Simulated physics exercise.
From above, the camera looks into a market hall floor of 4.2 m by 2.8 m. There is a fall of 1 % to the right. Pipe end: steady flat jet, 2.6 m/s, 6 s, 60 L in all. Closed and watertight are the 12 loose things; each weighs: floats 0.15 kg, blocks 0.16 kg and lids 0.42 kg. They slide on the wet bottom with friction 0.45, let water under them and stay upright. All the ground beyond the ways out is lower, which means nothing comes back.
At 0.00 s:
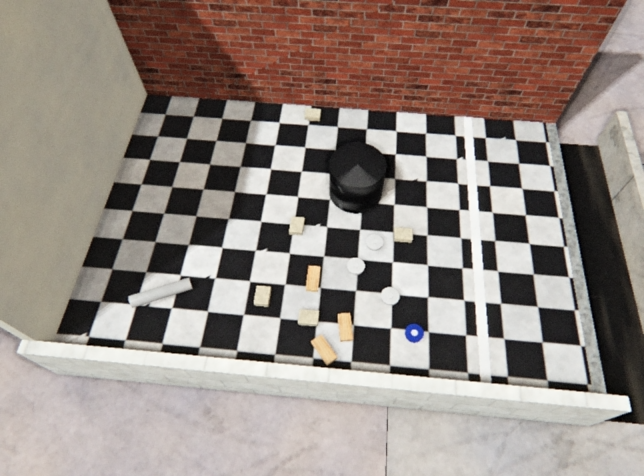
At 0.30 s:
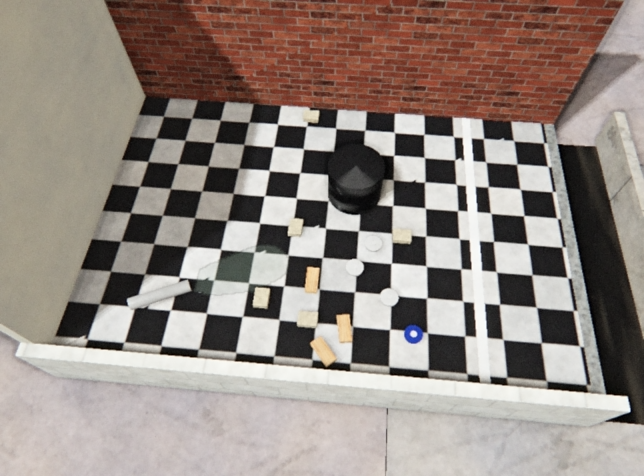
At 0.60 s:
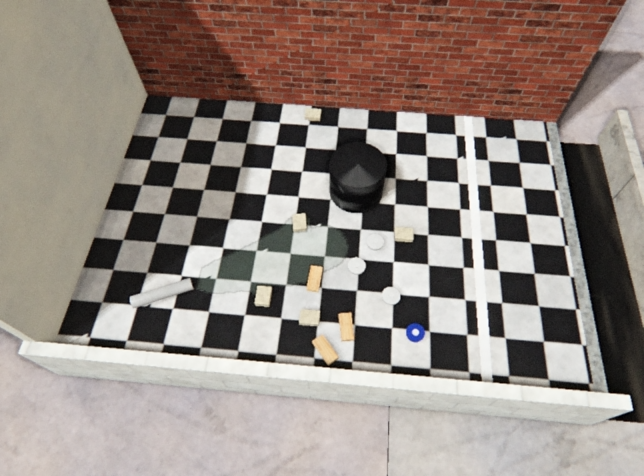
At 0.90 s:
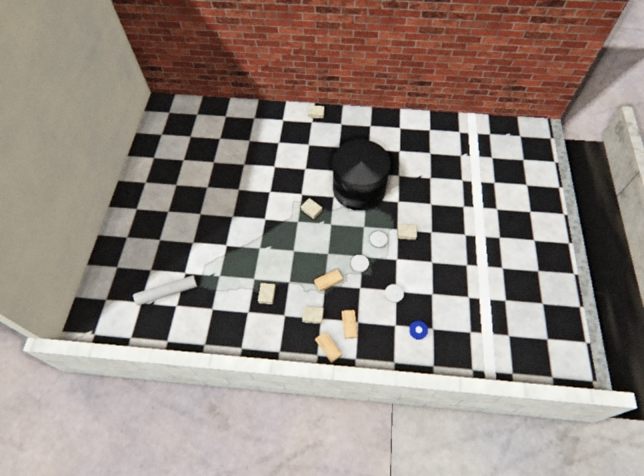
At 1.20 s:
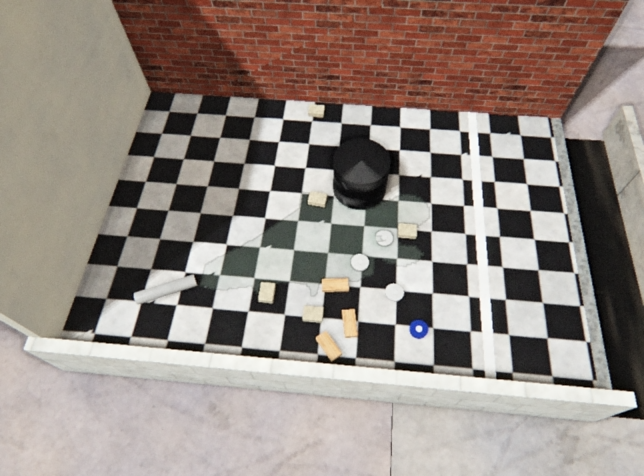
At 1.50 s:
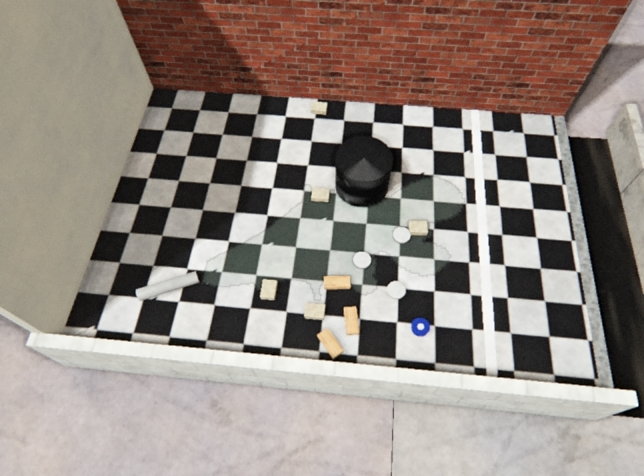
The clip shows water spreading from a pipe across a checkered floor beside a brick wall, nudging and turning a few pale blocks and shifting a white lid slightly, while the blue lid near the front barely moves.
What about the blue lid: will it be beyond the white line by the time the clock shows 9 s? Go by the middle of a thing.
Looks like the blue lid remains behind.
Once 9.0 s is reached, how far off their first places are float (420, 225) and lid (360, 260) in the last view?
In turn they sit 60 cm and 5 cm away.
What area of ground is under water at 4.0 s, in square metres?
Near 3.0 m2 in all.
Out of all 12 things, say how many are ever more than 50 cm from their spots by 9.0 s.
That comes to 2.
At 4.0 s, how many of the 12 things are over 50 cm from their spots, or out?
That would be 1.
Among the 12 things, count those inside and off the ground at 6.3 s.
Total: 0.
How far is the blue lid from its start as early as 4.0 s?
About 0 cm by then.
After 2.1 s the blue lid is near (421, 327), 0.0 m from its start, aground; 0 of 12 are over the mark; 0 afloat.
After 4.0 s the blue lid is near (421, 327), 0.0 m from its start, aground; 0 of 12 are over the mark; 0 afloat.
After 6.3 s the blue lid is near (421, 327), 0.0 m from its start, aground; 0 of 12 are over the mark; 0 afloat.
After 9.0 s the blue lid is near (421, 327), 0.0 m from its start, aground; 0 of 12 are over the mark; 0 afloat.
